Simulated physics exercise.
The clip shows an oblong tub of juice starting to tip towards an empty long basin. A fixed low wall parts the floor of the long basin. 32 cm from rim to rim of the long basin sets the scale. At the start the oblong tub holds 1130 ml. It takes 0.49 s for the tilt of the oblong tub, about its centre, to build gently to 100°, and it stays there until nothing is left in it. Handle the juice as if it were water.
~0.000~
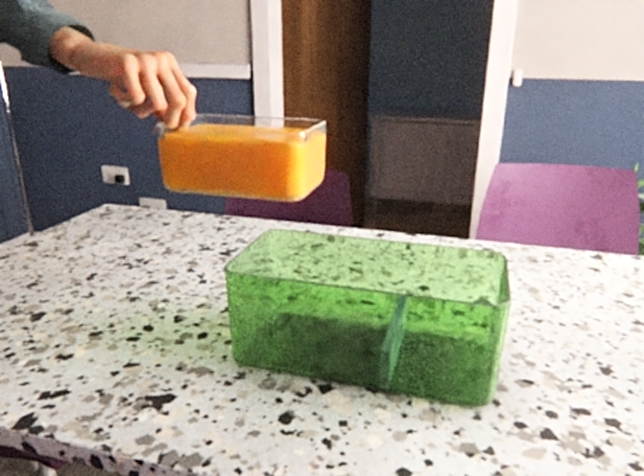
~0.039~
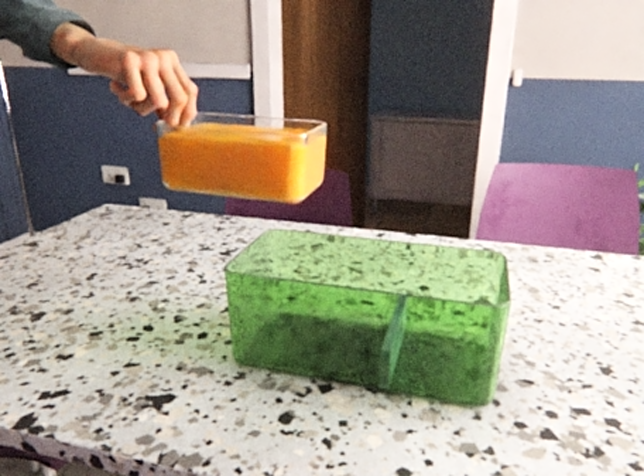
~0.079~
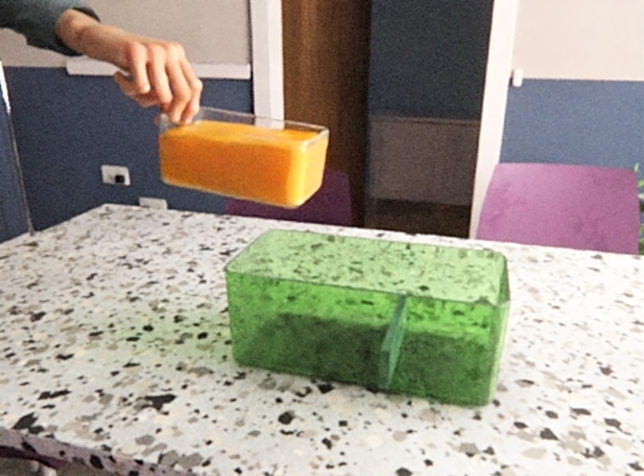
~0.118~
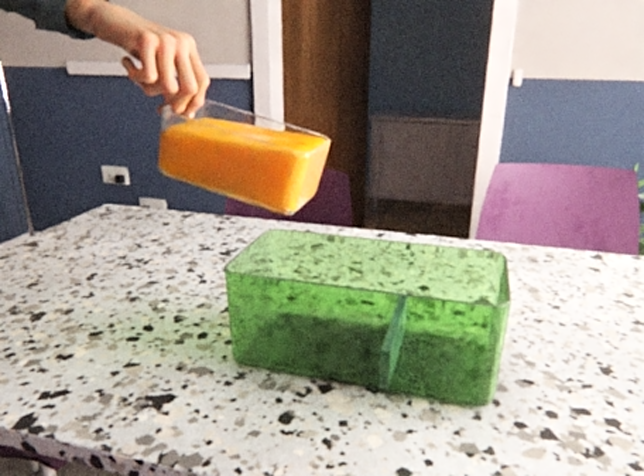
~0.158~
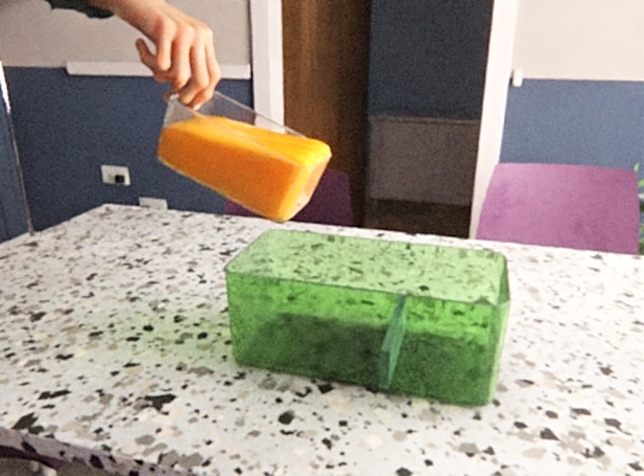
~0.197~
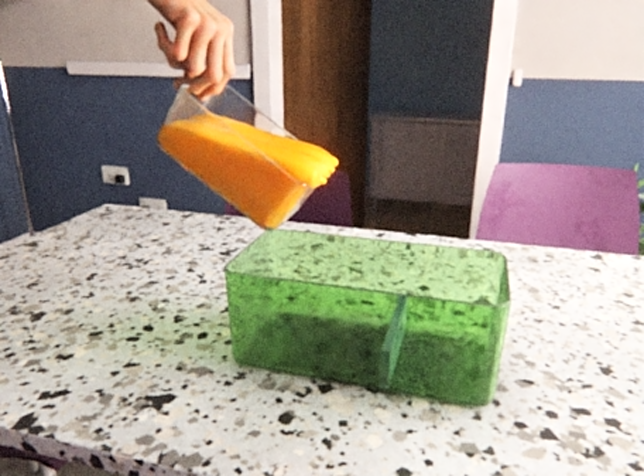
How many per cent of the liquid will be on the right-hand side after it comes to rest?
Some 19 per cent will be on the right-hand side.
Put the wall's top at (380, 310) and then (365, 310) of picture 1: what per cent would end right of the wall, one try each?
Roughly 10 per cent, then 25 per cent.
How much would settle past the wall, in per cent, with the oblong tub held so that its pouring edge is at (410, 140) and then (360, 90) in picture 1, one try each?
Near 60 in a hundred on the first go and near 45 in a hundred on the second.
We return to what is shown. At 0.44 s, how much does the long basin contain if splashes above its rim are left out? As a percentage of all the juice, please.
I'd put it near 52 percent.
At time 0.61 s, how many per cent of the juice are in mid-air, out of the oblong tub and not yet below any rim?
Around 16 percent of it is airborne.
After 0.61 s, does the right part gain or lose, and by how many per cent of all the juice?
It ends up higher by roughly 16.
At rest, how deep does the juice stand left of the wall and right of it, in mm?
I'd say close to 30 mm on the left, close to 12 mm on the right.
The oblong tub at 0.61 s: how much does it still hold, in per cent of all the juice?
About 5 % is still there.
By 0.44 s the tilt is 97° and 17 per cent is still to pour, 52 is left of the wall and 0 right of it.
By 0.61 s the tilt is 100° and 5 per cent is still to pour, 74 is left of the wall and 3 right of it.
By 0.79 s the tilt is 100° and 1 per cent is still to pour, 73 is left of the wall and 19 right of it.
By 0.99 s the tilt is 100° and 0 per cent is still to pour, 75 is left of the wall and 18 right of it.
At rest 75 per cent lies left of the wall, 19 right of it and 6 outside.
